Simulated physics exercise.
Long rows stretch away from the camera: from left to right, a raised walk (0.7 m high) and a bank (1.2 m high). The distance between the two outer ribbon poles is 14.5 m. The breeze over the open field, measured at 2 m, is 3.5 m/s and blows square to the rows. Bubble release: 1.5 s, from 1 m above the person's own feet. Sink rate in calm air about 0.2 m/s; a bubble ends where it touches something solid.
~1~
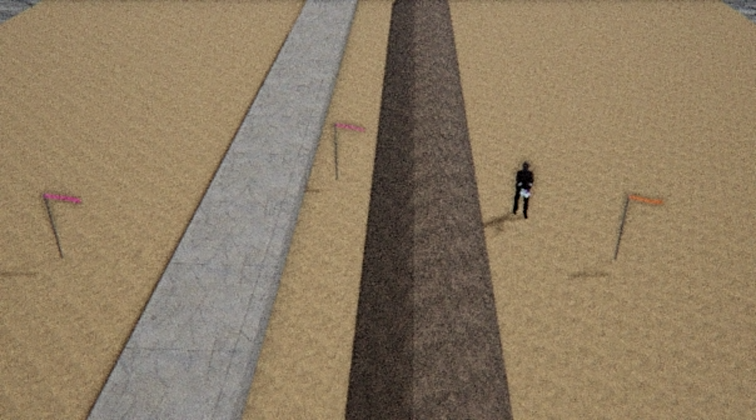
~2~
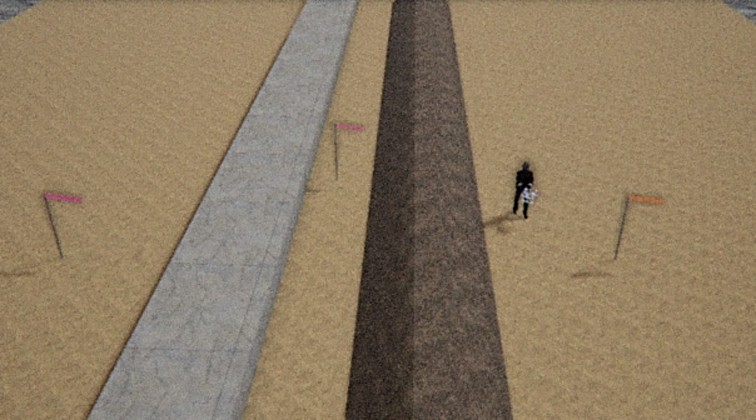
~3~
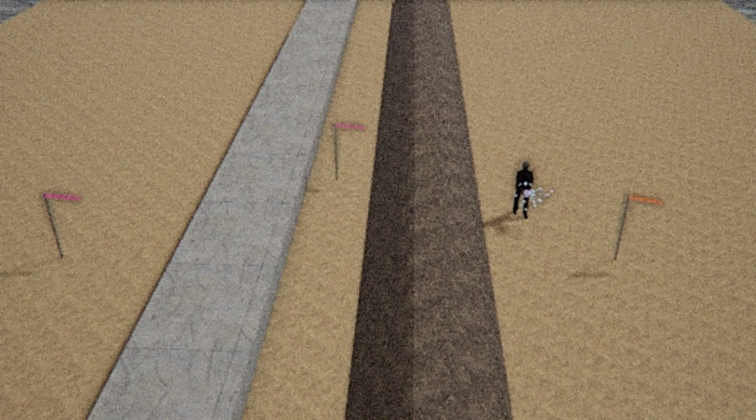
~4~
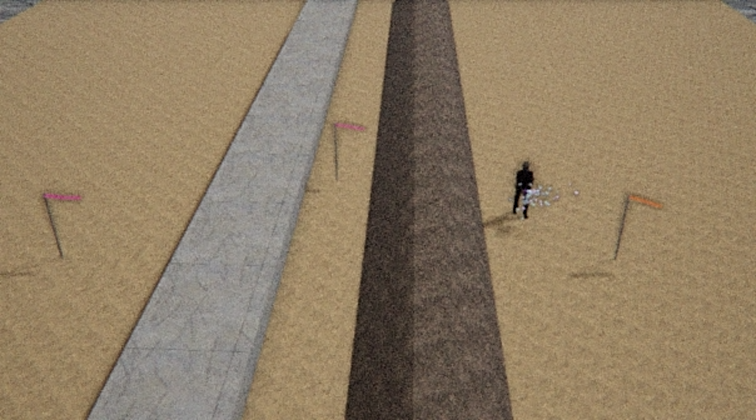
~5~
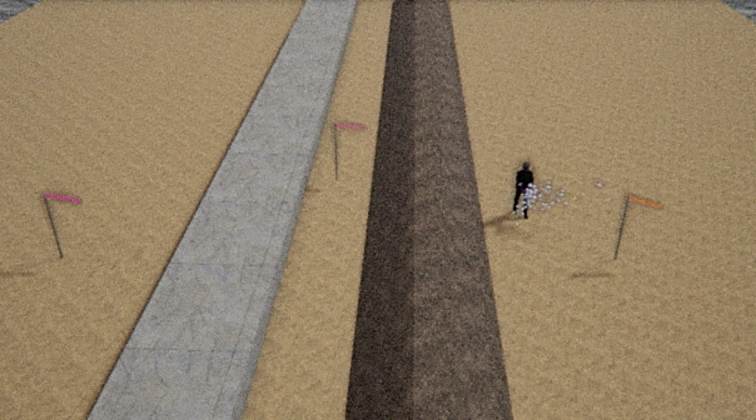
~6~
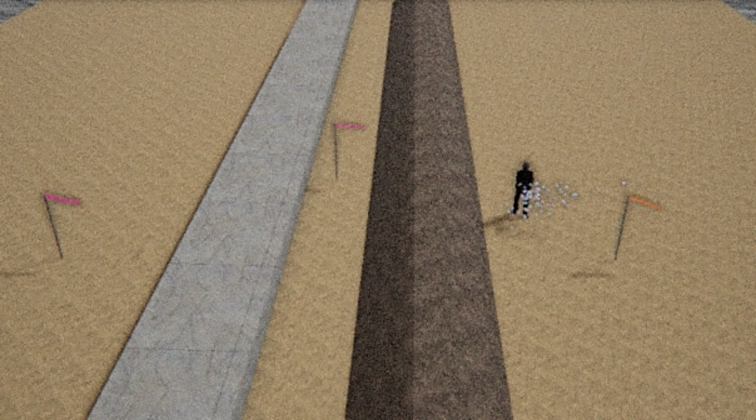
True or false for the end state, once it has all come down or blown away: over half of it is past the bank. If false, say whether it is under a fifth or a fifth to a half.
False, under a fifth.
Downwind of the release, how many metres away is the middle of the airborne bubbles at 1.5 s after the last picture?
0.5 m.
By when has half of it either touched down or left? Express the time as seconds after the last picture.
About 4.5 seconds.
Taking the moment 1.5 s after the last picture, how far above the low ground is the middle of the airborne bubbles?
0.6 m.
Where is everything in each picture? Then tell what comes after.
The left ribbon ends at (80, 201), leaning 80 degrees to the right and the bubbles in the air span x = 520 to 530 around y = 195, in the first picture.
The right ribbon ends at (663, 202), leaning 80 degrees to the right and the bubbles in the air span x = 525 to 540 around y = 195, in the second picture.
The inner ribbon ends at (365, 129), leaning 85 degrees to the right, the bubbles in the air span x = 520 to 545 around y = 195 and the top of the bank crosses (427, 186), in the third picture.
The left ribbon ends at (81, 198), leaning 85 degrees to the right and the bubbles in the air span x = 520 to 555 around y = 195, in the fourth picture.
The right ribbon ends at (662, 207), leaning 70 degrees to the right and the bubbles in the air span x = 515 to 560 around y = 195, in the fifth picture.
The inner ribbon ends at (365, 127), leaning 85 degrees to the right, the bubbles in the air span x = 515 to 575 around y = 195 and the top of the bank crosses (427, 186), in the sixth picture.
Then, 1.5 s after the last picture, 6 % is no longer flying here, and 0 % is beyond the bank; the middle of what still flies is 0.6 m above the low ground, near (546, 207).
Then, 3.0 s after the last picture, 30 % is no longer flying here, and 0 % is beyond the bank; the middle of what still flies is 0.5 m above the low ground, near (553, 210).
Then, 6.9 s after the last picture, 73 % is no longer flying here, and 0 % is beyond the bank; the middle of what still flies is 0.7 m above the low ground, near (635, 206).
Then, 19.0 s after the last picture, 99 % is no longer flying here, and 0 % is beyond the bank.
Then, 44.0 s after the last picture, 100 % is no longer flying here, and 0 % is beyond the bank.
